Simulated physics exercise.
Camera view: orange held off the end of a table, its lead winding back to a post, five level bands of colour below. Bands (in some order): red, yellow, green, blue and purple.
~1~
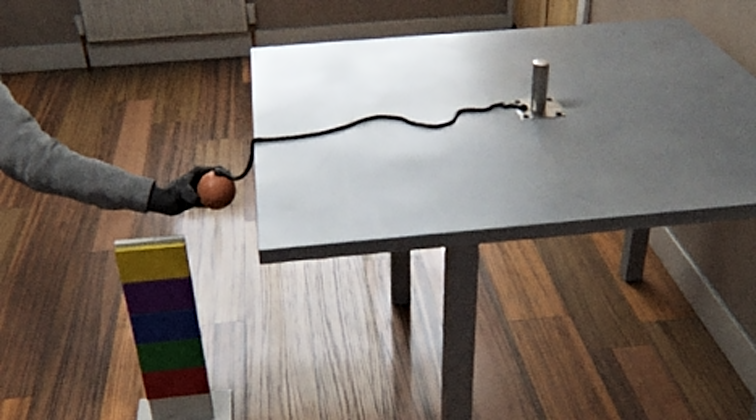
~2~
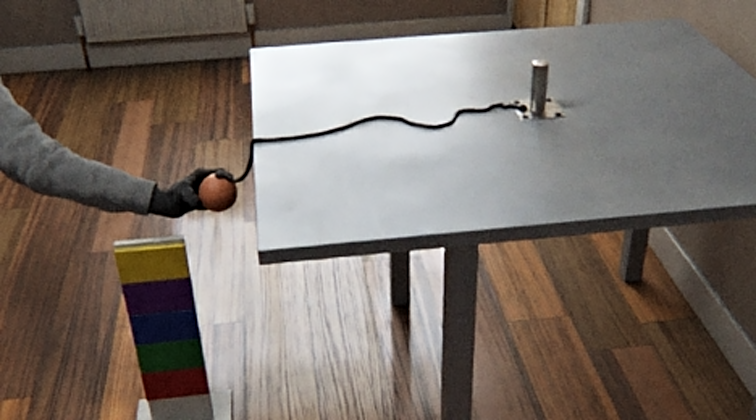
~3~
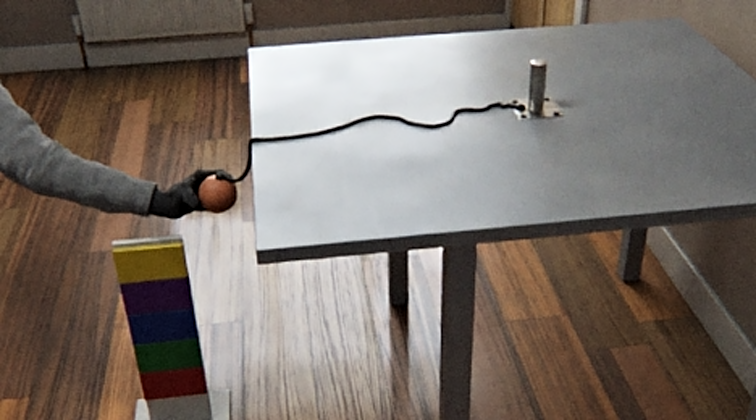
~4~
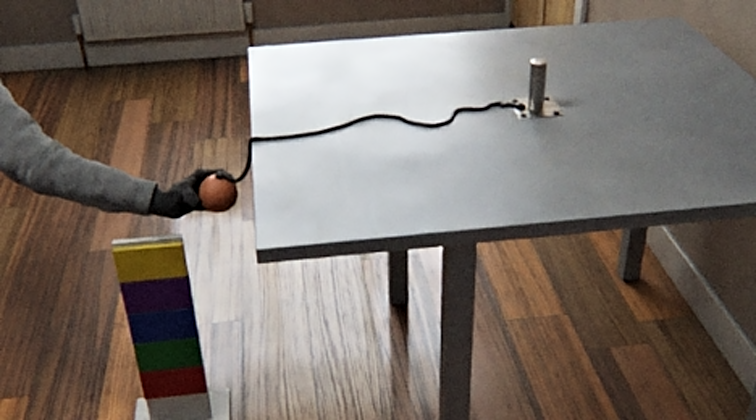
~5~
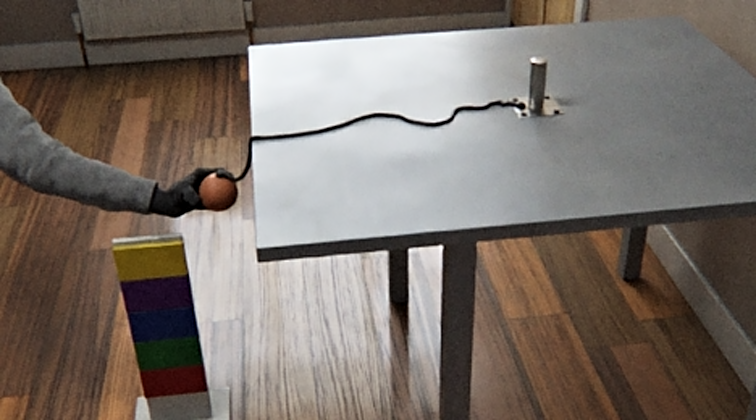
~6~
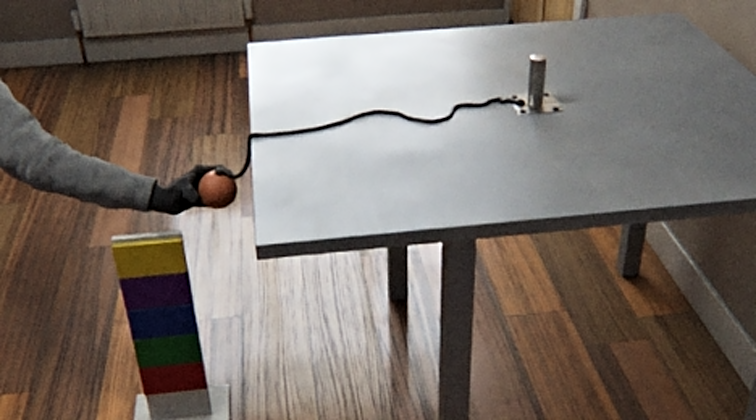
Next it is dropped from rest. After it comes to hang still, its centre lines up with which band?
It lines up with yellow.
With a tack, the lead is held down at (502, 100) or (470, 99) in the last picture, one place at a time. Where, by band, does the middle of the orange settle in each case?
Results, in sequence: Yellow / yellow.
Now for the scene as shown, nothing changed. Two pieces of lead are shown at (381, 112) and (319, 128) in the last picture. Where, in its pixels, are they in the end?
First one: (345, 122); second one: (274, 129).
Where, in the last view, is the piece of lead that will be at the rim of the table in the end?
Roughly (293, 132).
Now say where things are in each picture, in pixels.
Orange (217, 191); yellow (153, 265); purple (159, 297); blue (165, 327); green (171, 356); red (176, 384), in the first frame.
Orange (218, 193); lead through (497, 106) (451, 123) (395, 118) (333, 131) (263, 141), in the second frame.
Orange (218, 194), in the third frame.
Orange (218, 194); lead through (495, 104) (449, 121) (394, 117) (331, 129) (261, 139), in the fourth frame.
Orange (218, 192), in the fifth frame.
Orange (218, 190); lead through (494, 100) (448, 117) (393, 113) (330, 125) (260, 135), in the sixth frame.
Soon after, orange near (293, 237); level with yellow.
Then, orange near (269, 244); level with yellow.
At rest, orange near (268, 246); level with yellow. The lead holds its middle at yellow.
